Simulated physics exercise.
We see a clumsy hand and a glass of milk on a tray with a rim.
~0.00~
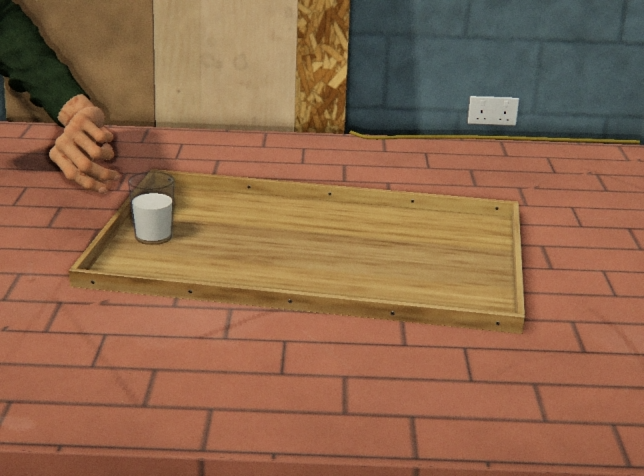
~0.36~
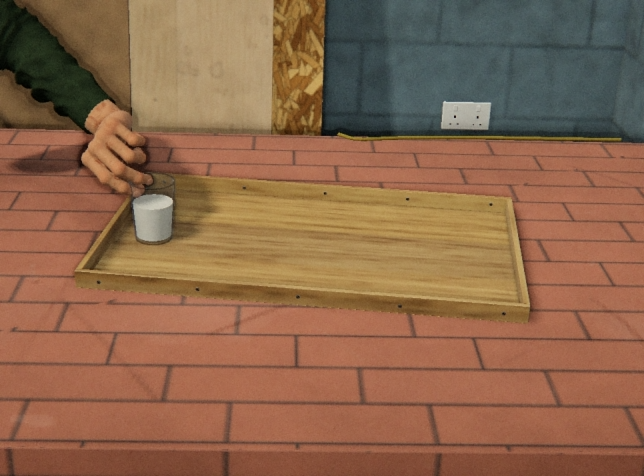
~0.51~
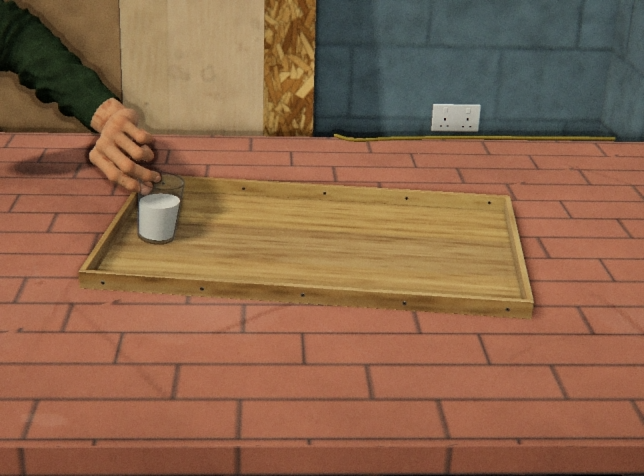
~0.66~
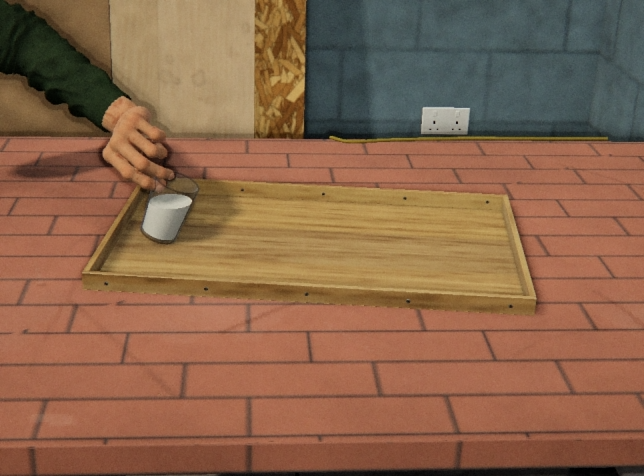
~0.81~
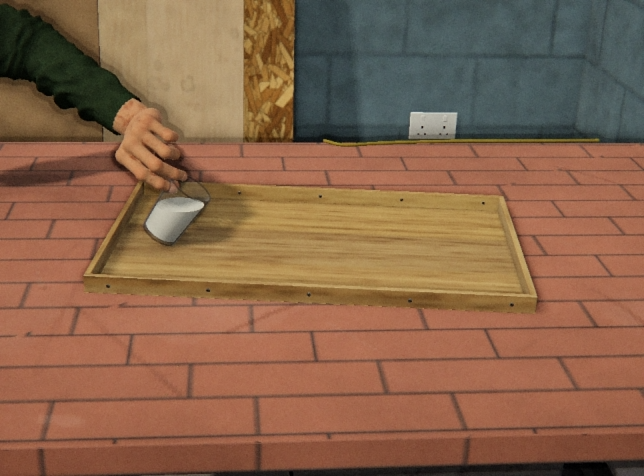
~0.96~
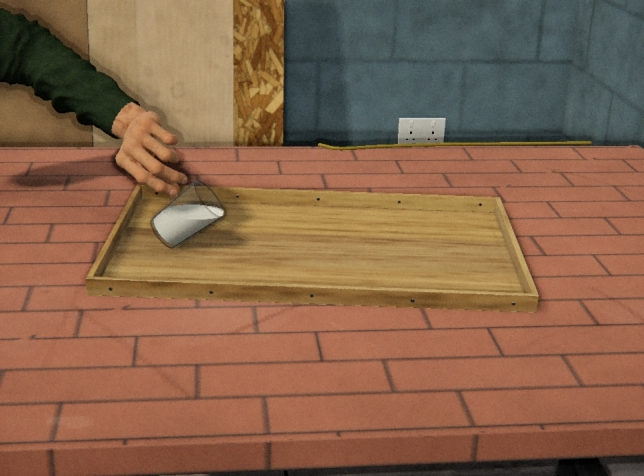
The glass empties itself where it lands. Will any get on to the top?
It is held by the rim.
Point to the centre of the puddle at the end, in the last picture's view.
Near (398, 259).
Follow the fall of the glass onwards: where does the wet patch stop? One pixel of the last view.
Close to (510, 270).
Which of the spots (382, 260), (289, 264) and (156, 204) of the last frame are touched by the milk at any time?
First reached, second in the puddle, third dry.
By 1.5 s, the glass lies in the tray; the puddle covers about as much as a plate; the top is dry.
By 2.3 s, the puddle covers about as much as a tray; the top is dry.
By 3.6 s, the puddle covers about as much as a tray; the top is dry.
